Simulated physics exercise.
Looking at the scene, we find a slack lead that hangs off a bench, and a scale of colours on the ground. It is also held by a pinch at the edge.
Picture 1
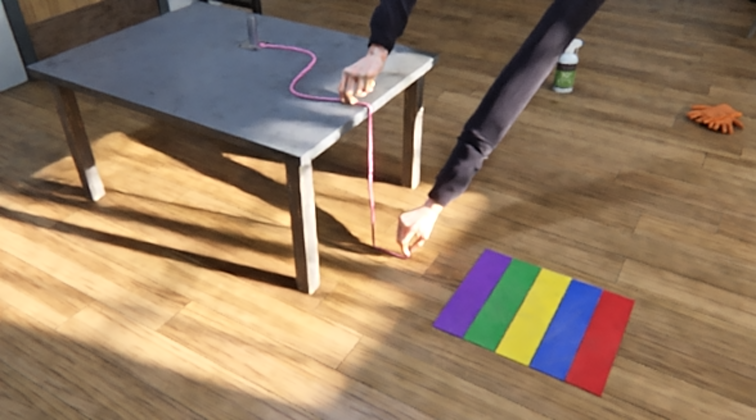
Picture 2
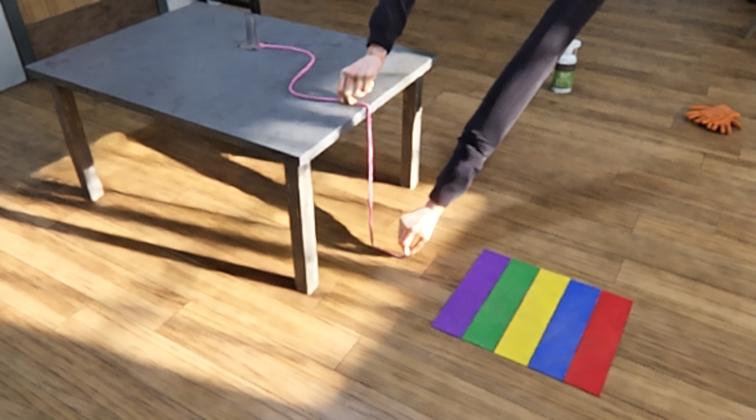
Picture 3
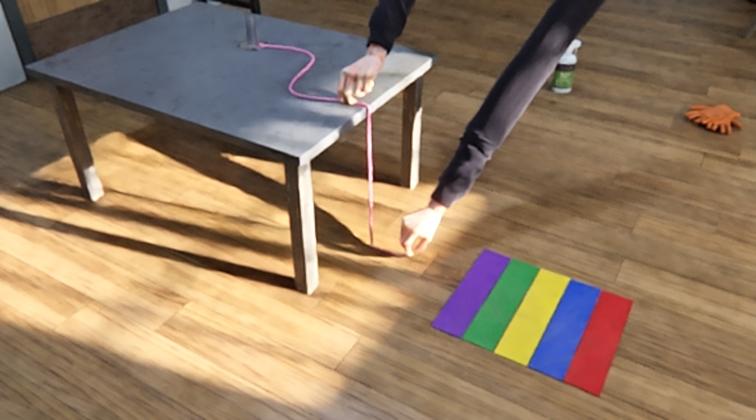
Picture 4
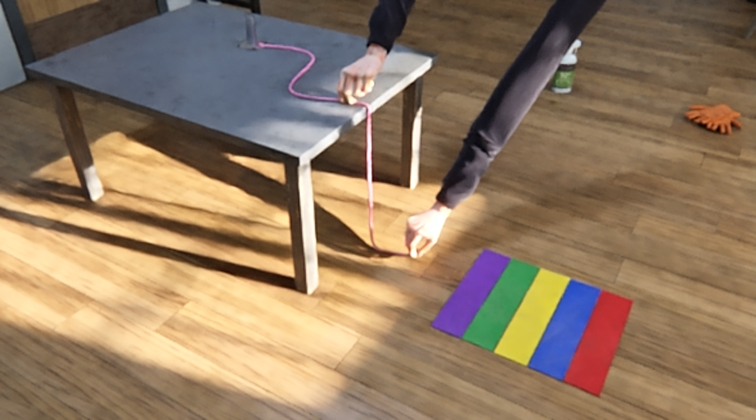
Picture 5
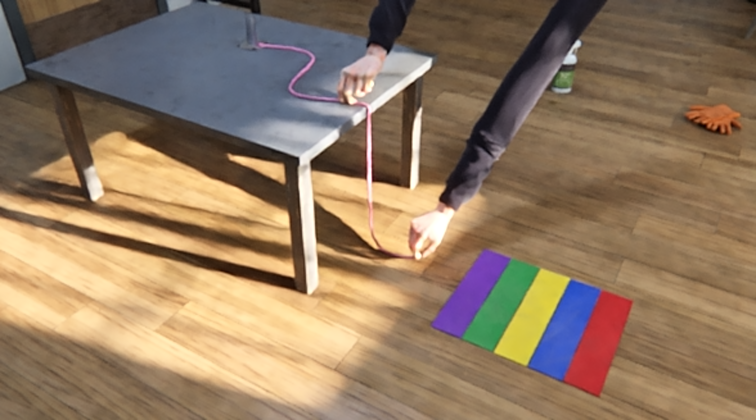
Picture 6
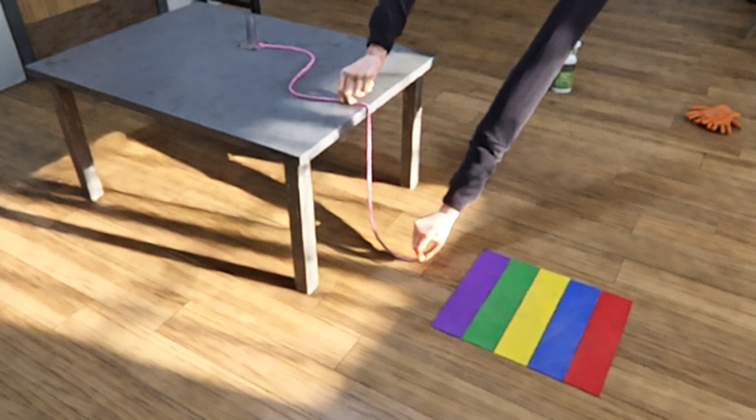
Two dark-sleeved arms reach in from the top over a grey table on a sunlit wooden floor, seen from above at an angle by a still camera. A pink cord curves across the tabletop and hangs over its right edge, with purple, green, yellow, blue and red stripes lying at lower right. One hand pinches the cord at the edge while the lower hand draws its end slightly rightward near the floor.
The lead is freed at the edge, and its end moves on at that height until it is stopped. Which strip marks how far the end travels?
The blue strip.
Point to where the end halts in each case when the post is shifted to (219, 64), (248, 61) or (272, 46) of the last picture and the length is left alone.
Try by try: (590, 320), (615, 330) and (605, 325).
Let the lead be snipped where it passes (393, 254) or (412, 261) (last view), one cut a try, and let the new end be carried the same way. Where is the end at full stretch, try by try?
Case by case: (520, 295), then (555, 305).
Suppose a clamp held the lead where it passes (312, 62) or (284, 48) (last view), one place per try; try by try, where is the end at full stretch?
(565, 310) and (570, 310).
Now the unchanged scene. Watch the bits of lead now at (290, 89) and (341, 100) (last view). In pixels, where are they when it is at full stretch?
First near (358, 88), second near (404, 122).
Soon after, end near (516, 291); over green.
After that, end near (555, 306); over blue.
At the stop, end near (578, 314); over blue. It halts on the blue strip.
